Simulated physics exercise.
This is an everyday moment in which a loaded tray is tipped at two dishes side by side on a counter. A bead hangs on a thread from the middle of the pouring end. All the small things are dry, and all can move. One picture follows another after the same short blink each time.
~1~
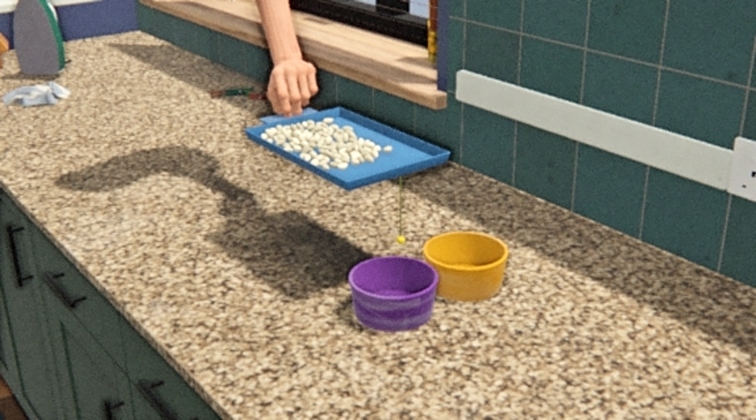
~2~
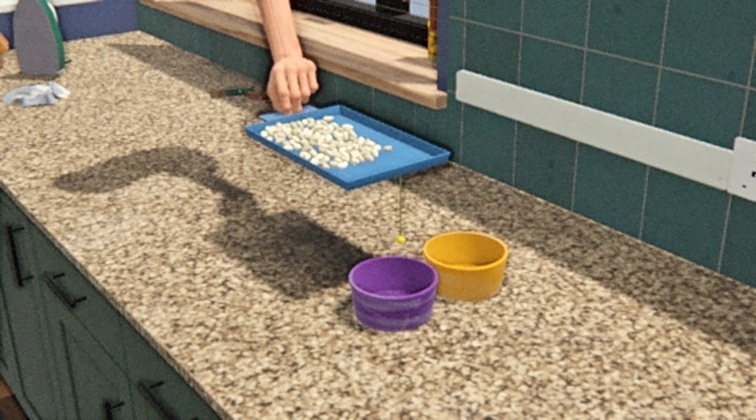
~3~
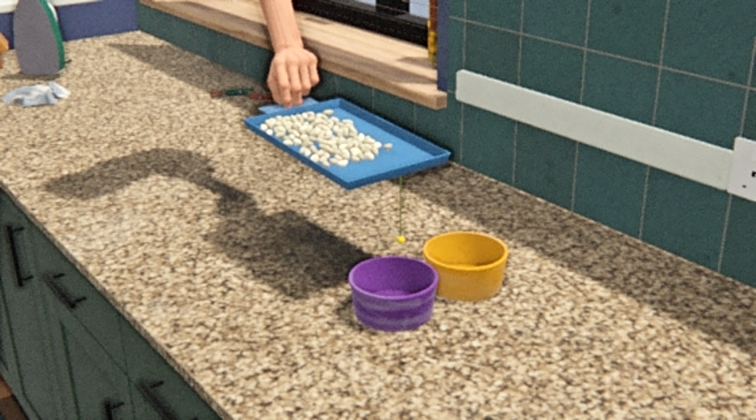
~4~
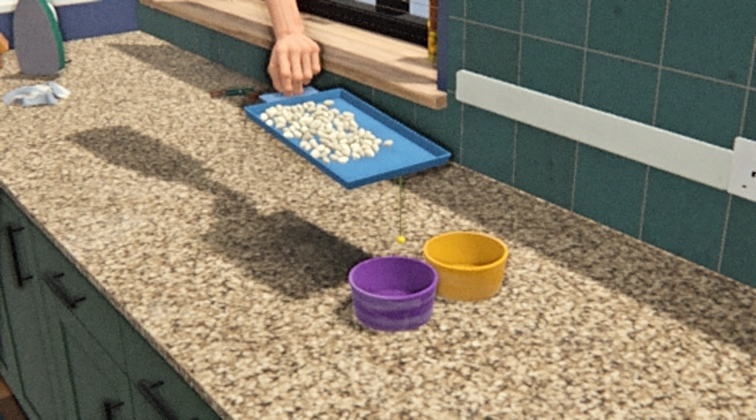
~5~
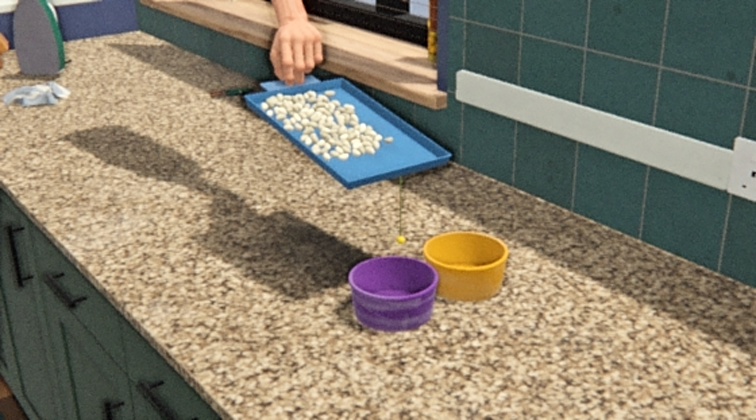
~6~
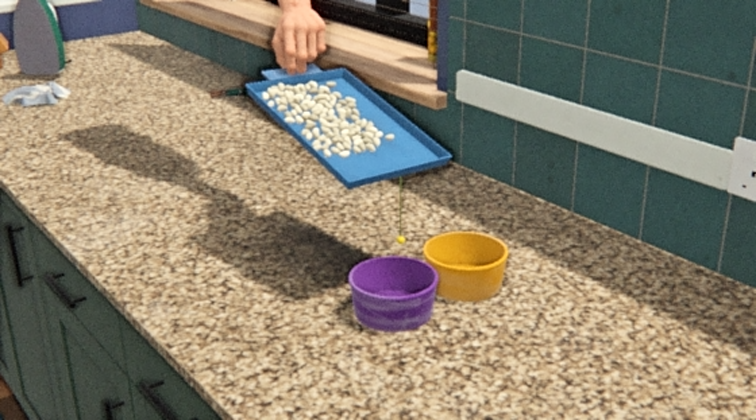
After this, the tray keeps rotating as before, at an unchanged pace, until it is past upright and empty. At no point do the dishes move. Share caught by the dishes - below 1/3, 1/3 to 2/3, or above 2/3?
The share caught is large, above two thirds.
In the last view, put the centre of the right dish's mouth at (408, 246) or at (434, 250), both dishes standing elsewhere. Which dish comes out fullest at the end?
First try: The right-hand one. Second try: The right-hand one.
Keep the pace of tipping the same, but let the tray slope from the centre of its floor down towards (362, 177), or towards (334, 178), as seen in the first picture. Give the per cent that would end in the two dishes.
For the first aim it is 80 in a hundred, for the second 30 in a hundred.
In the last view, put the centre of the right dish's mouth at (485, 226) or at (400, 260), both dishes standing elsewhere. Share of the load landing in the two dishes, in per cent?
First 50 per cent, second 40 per cent.
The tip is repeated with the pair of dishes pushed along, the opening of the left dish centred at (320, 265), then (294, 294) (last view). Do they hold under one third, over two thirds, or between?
To begin with: Below one third; after that: Under a third.
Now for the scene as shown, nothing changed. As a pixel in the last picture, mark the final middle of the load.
Resting centre, last picture - approx. (443, 289).
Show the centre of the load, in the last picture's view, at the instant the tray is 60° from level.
The load's middle is around (402, 158).
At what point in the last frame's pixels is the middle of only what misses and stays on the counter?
Centre: Roughly (450, 307).
Soon after the last picture, tray tipped steeply; most on the tray; a small part in the air.
A little later, tray tipped right over; about two thirds on the tray; a small part in the left dish; about a quarter in the right dish; a small part outside both; a stray few in the air.
Later still, tray tipped past a quarter turn; about a third in the left dish; about half in the right dish; a small part outside both.
At rest, tray tipped past a quarter turn; about a third in the left dish; about half in the right dish; a small part outside both.
